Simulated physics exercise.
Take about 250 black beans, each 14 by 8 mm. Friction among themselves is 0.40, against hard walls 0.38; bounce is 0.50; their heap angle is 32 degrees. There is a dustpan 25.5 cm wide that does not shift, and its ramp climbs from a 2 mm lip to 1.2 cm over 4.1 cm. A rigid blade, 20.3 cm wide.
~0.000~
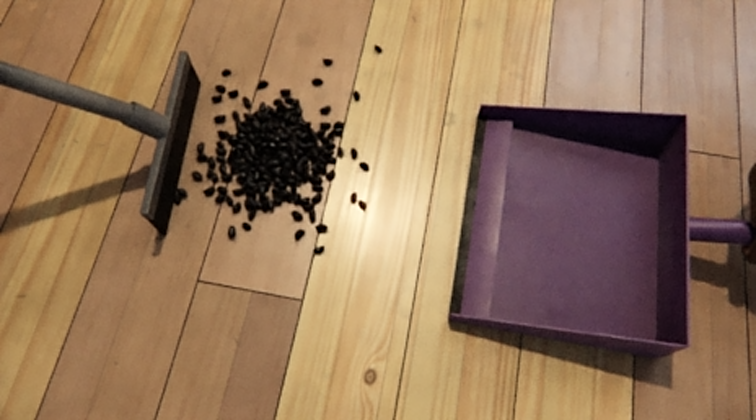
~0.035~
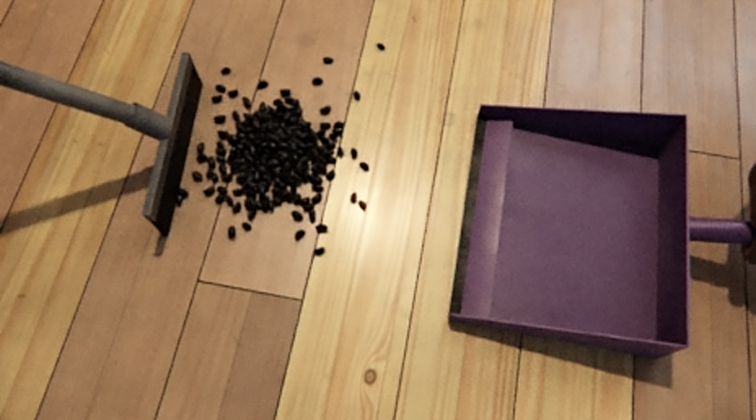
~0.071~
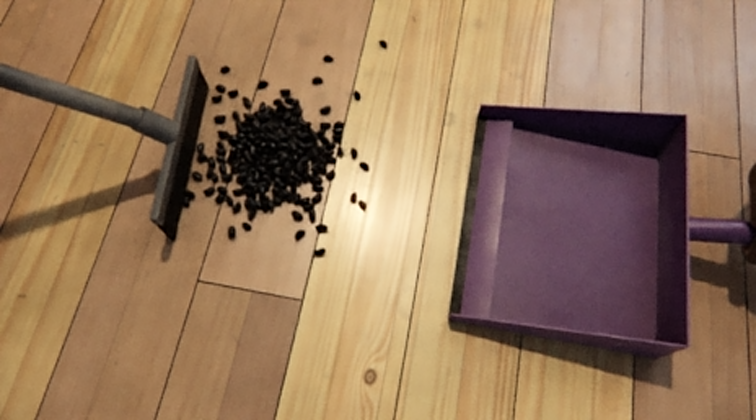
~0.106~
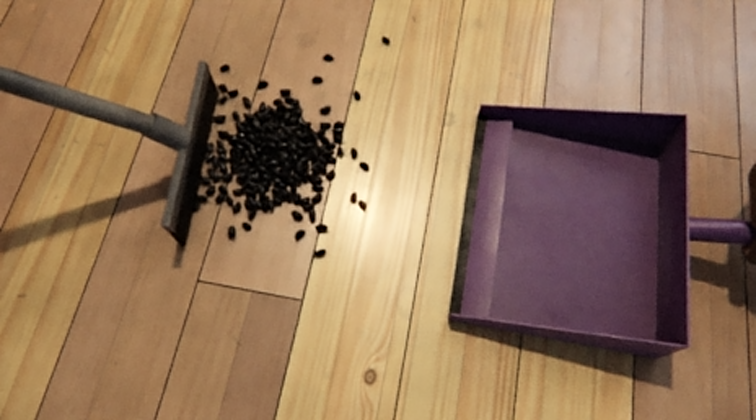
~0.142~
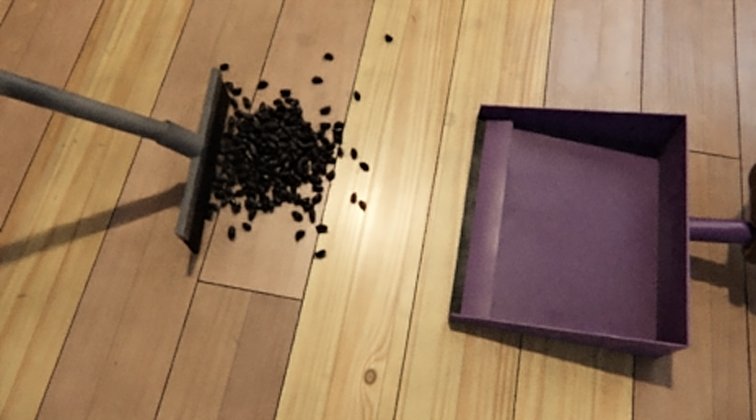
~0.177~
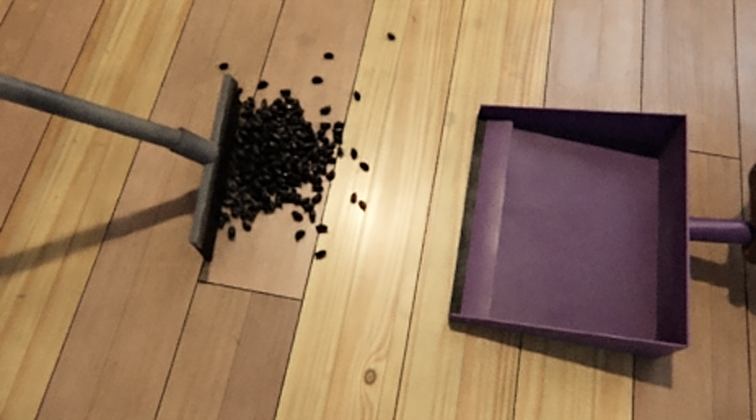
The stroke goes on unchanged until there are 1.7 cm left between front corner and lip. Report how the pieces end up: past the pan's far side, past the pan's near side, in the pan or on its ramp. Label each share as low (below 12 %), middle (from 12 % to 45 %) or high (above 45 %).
Far side - low; near side - low; pan - middle.
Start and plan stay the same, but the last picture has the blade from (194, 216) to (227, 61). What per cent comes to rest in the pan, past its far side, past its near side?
Pan 40, far 20, near 0.
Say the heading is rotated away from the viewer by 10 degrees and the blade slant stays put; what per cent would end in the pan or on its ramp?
Under that change, roughly 30 in a hundred.
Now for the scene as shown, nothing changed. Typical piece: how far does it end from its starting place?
Roughly 18 cm.
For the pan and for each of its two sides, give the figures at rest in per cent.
Far side 5, near side 5, pan 20.
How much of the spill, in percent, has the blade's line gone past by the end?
Around 45 in a hundred.
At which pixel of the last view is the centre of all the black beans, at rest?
Roughly (446, 187).
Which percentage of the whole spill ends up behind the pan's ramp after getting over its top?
It comes to some 0 per cent.
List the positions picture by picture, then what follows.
Blade from (148, 214) to (186, 60), moved 0.0 cm, 0 of the pieces shifted so far; middle of the pieces at (273, 150); pan at (578, 230), in the first frame.
Blade from (150, 216) to (188, 61), moved 0.3 cm, 1 of the pieces shifted so far; middle of the pieces at (273, 150), in the second frame.
Blade from (158, 220) to (194, 64), moved 1.2 cm, 6 of the pieces shifted so far; middle of the pieces at (273, 150), in the third frame.
Blade from (169, 227) to (205, 70), moved 2.8 cm, 11 of the pieces shifted so far; middle of the pieces at (273, 150), in the fourth frame.
Blade from (183, 235) to (217, 76), moved 4.5 cm, 33 of the pieces shifted so far; middle of the pieces at (273, 150), in the fifth frame.
Blade from (196, 243) to (230, 83), moved 6.2 cm, 105 of the pieces shifted so far; middle of the pieces at (276, 150); pan at (578, 230). Its pace works out near 0.49 m/s, heading 19 degrees towards the viewer's side, in the sixth frame.
After 0.44 s, middle of the blade 16 cm from the lip; 0 % over the lip, far side 0 %, near side 0 %.
Then, at 0.62 s, middle of the blade 7 cm from the lip; 0 % over the lip, far side 5 %, near side 5 %.
Then, at 0.92 s, middle of the blade 3 cm from the lip; 20 % over the lip, far side 5 %, near side 5 %.
In the end, at 2.2 s, far side 5 %, near side 5 %, pan 20 %, in front of the lip or behind the blade 70 %.
